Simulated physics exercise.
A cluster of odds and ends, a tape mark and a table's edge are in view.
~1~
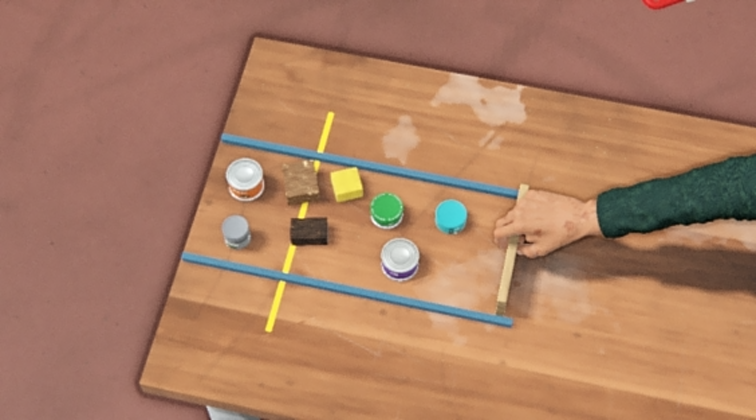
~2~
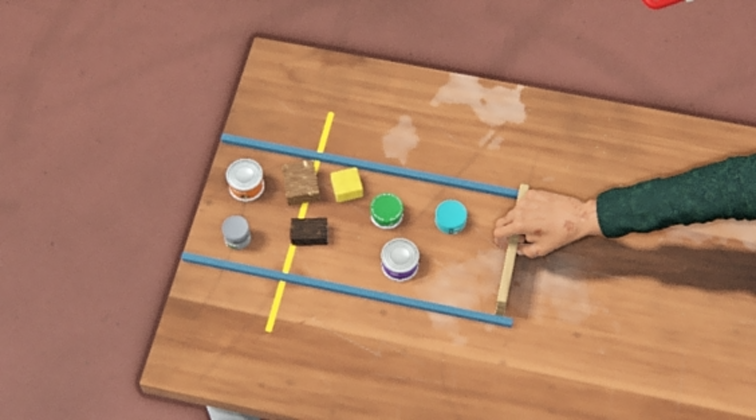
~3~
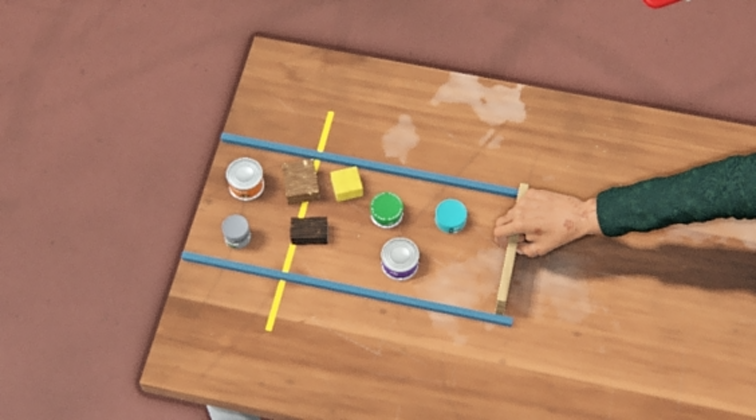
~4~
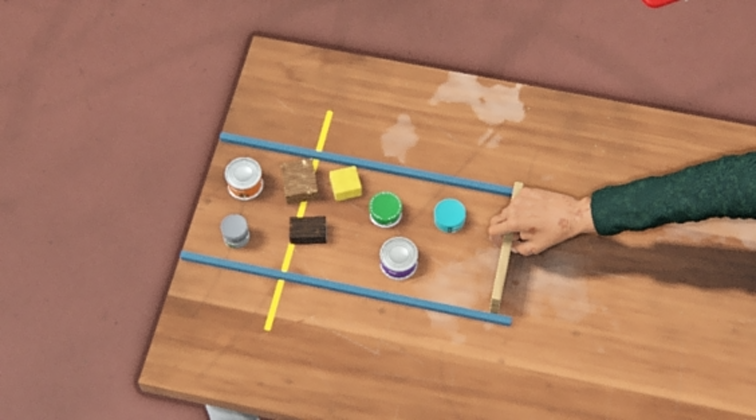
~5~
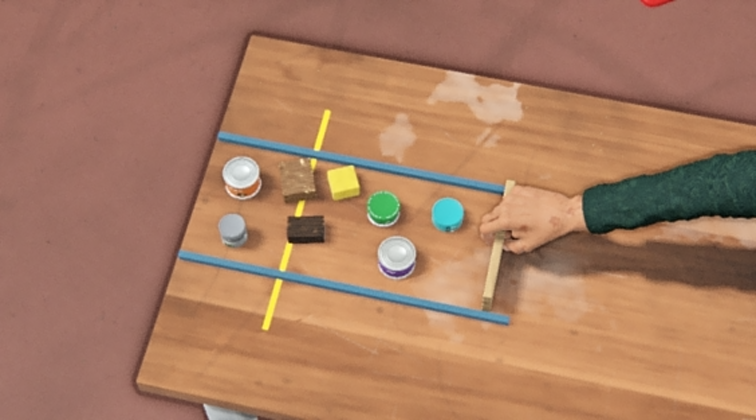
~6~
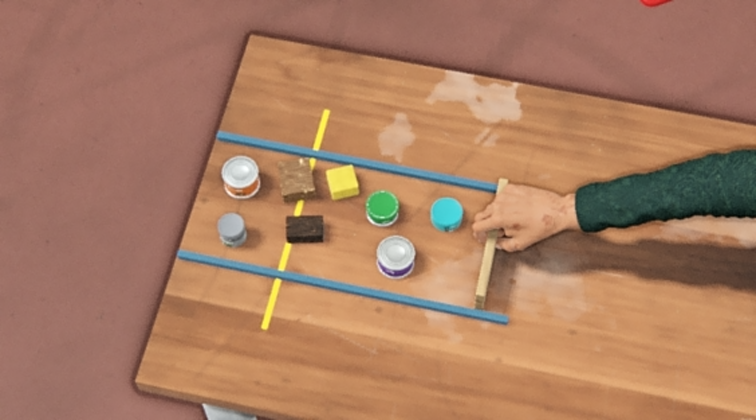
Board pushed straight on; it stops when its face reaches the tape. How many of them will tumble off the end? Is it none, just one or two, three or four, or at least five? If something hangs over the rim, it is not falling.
Missing: None.
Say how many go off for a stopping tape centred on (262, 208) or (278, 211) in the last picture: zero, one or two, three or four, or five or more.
Just one or two; zero.
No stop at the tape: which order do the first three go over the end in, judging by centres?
Earliest first - grey tub, orange pot, black block.
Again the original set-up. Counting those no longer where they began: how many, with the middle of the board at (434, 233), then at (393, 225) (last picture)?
By then 1, and later 3.
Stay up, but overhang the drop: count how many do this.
Answer: 0.
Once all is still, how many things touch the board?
Number: 3.
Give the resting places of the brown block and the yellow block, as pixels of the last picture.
The first sits around (263, 171), while the other sits around (297, 164).
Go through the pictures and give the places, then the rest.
The first frame shows orange pot (246, 180); grey tub (237, 233); brown block (301, 183); board (512, 250); tape (301, 217).
The second frame shows grey tub (237, 233); turquoise tub (451, 217).
The third frame shows brown block (301, 182); green tin (387, 210).
The fourth frame shows orange pot (244, 179); board (507, 248).
The fifth frame shows grey tub (233, 231); black block (306, 230).
The sixth frame shows orange pot (241, 178); grey tub (232, 231); brown block (297, 180); board (491, 244); tape (297, 215).
Soon after, none off yet; orange pot at rest near (241, 178); grey tub at rest near (232, 231); brown block at rest near (297, 180).
In the end, the number that fall off is zero.
